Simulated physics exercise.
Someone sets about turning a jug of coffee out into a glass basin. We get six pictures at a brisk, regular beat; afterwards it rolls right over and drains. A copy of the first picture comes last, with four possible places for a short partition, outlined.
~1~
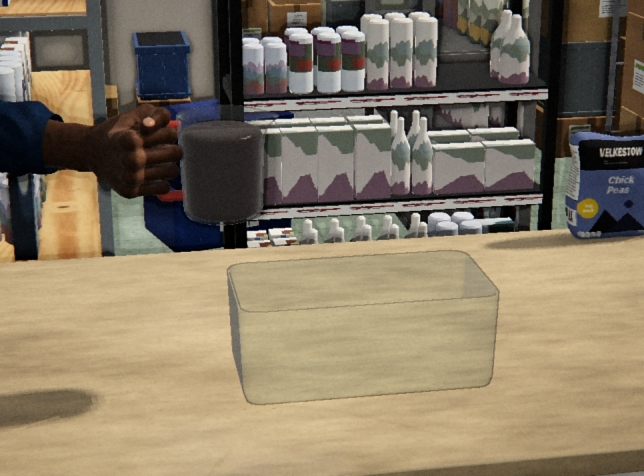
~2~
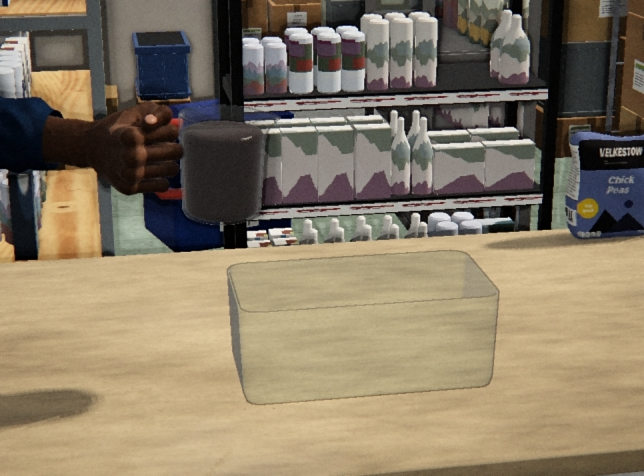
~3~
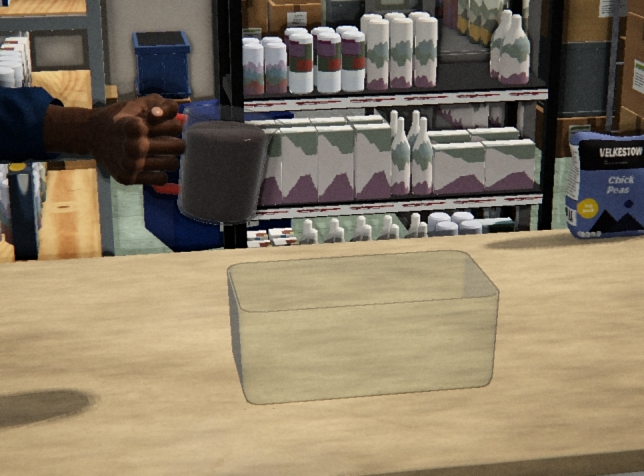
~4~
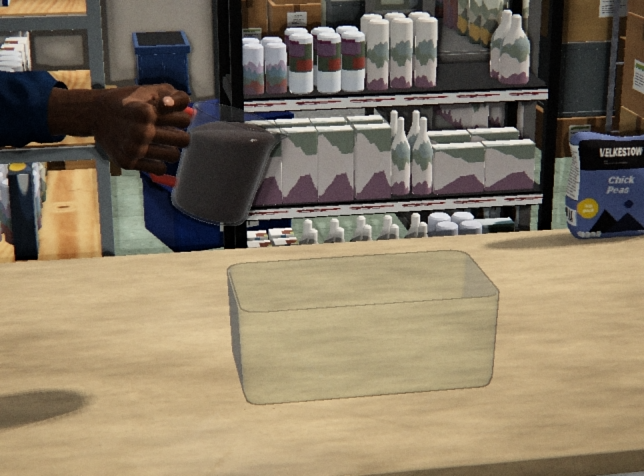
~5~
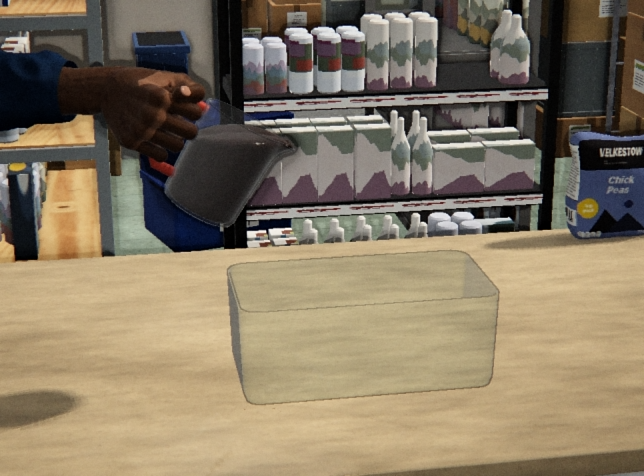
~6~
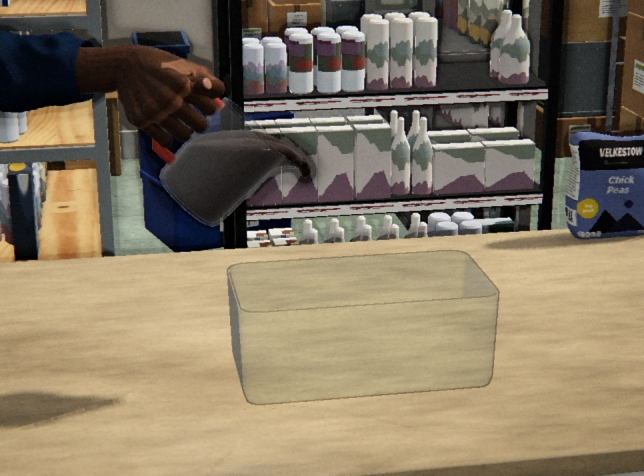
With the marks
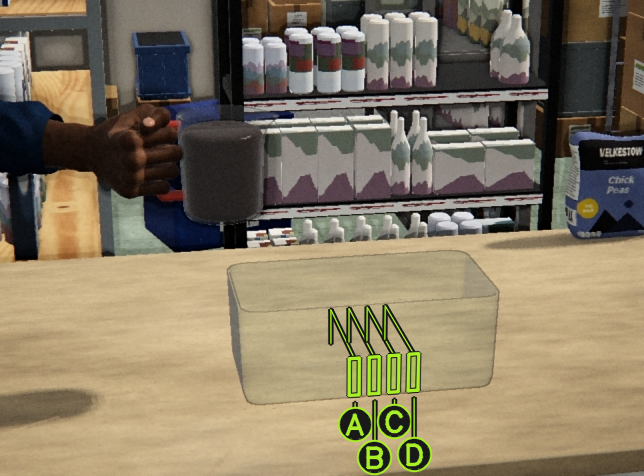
A hand holding a dark jug keeps it upright and nearly still above a wooden counter, to the left of an empty clear basin. The hand then tilts the jug steadily to the right, its lip dipping lower, until dark liquid just shows over the lip.
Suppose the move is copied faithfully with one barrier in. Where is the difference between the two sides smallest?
Position A does it best.
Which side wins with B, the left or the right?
The left one.
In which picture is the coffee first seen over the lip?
In picture 6.
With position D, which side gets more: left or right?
The left one.
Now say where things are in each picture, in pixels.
Upright, lip at (277, 115); basin from (243, 403) to (492, 383); nothing has left yet, in the first frame.
Tipped about 2°, lip at (279, 117); nothing has left yet, in the second frame.
Tipped about 8°, lip at (283, 123); nothing has left yet, in the third frame.
Tipped about 18°, lip at (289, 134); nothing has left yet, in the fourth frame.
Tipped about 31°, lip at (293, 149); nothing has left yet, in the fifth frame.
Tipped about 45°, lip at (294, 166); coffee is over the lip, down to (305, 175), in the sixth frame.
On the marked copy, A at (355, 402); B at (374, 401); C at (394, 399); D at (414, 397).
If A is chosen, about 55 % ends left of the wall and 43 % right of it.
If B is chosen, about 88 % ends left of the wall and 6 % right of it; 6 % is lost outside.
If C is chosen, about 90 % ends left of the wall and 6 % right of it; 4 % is lost outside.
If D is chosen, about 92 % ends left of the wall and 6 % right of it.
